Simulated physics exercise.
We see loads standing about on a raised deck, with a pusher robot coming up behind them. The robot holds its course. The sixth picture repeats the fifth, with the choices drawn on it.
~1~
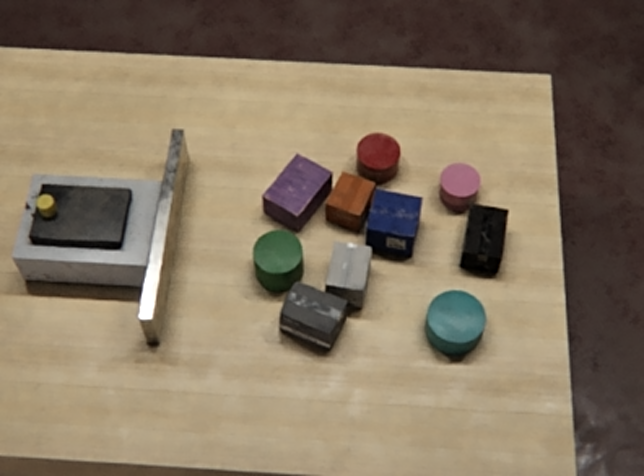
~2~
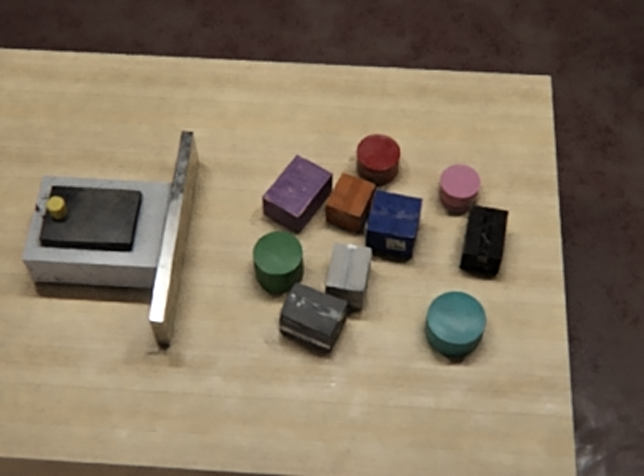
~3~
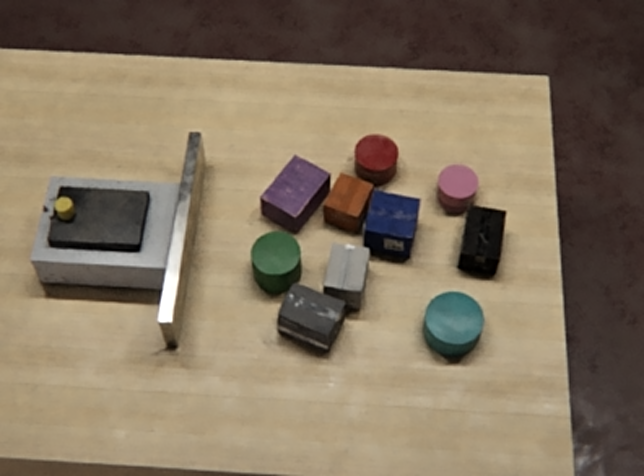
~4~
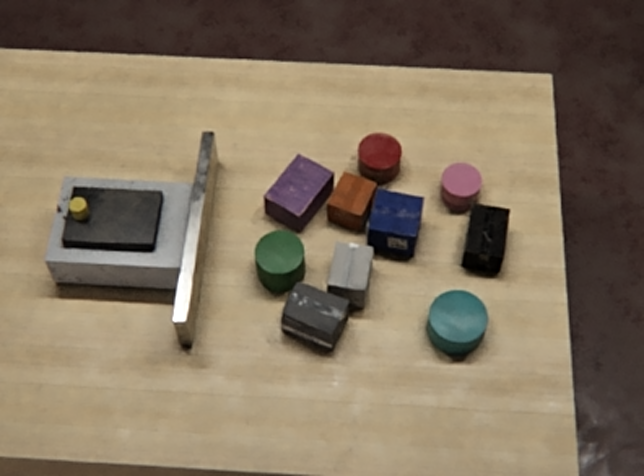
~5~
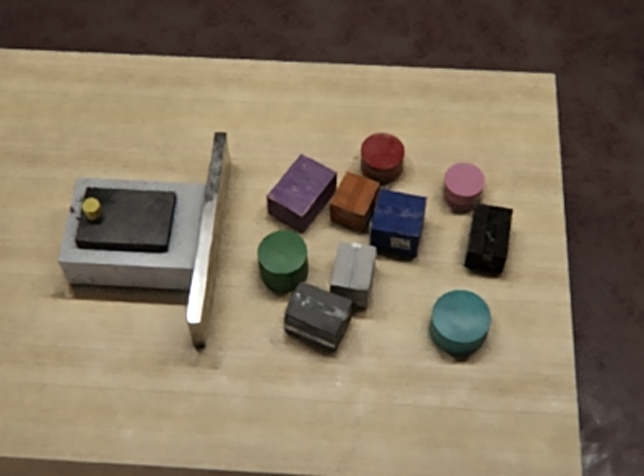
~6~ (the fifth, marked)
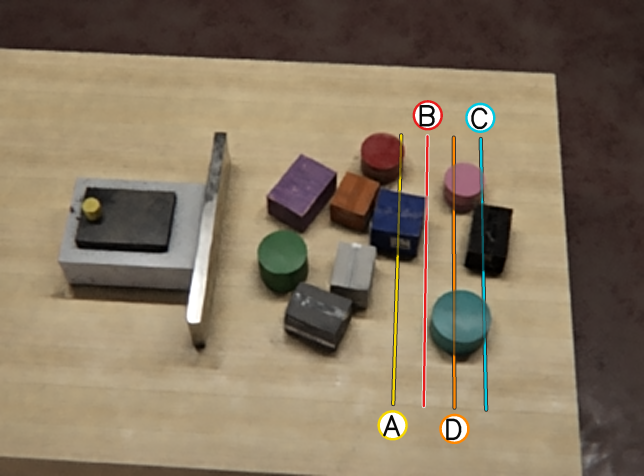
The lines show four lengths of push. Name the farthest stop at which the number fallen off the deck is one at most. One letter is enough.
No second one falls up to D.
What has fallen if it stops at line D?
The black box goes over.
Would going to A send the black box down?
By then, no.
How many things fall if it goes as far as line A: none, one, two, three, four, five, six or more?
By then, none.
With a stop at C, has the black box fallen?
Yes.
On the copy, A at (398, 259); B at (426, 261); C at (483, 264); D at (454, 262).
On D. First, robot (222, 222); grey box (331, 315); blue box (411, 223).
Then, robot (311, 227); black box (534, 258); pink pail (493, 187).
Finally, robot (378, 230); black box over the edge; pink pail (549, 180); one fallen.
By contrast, A is within the limit but short; B is within the limit but short; C drops three.
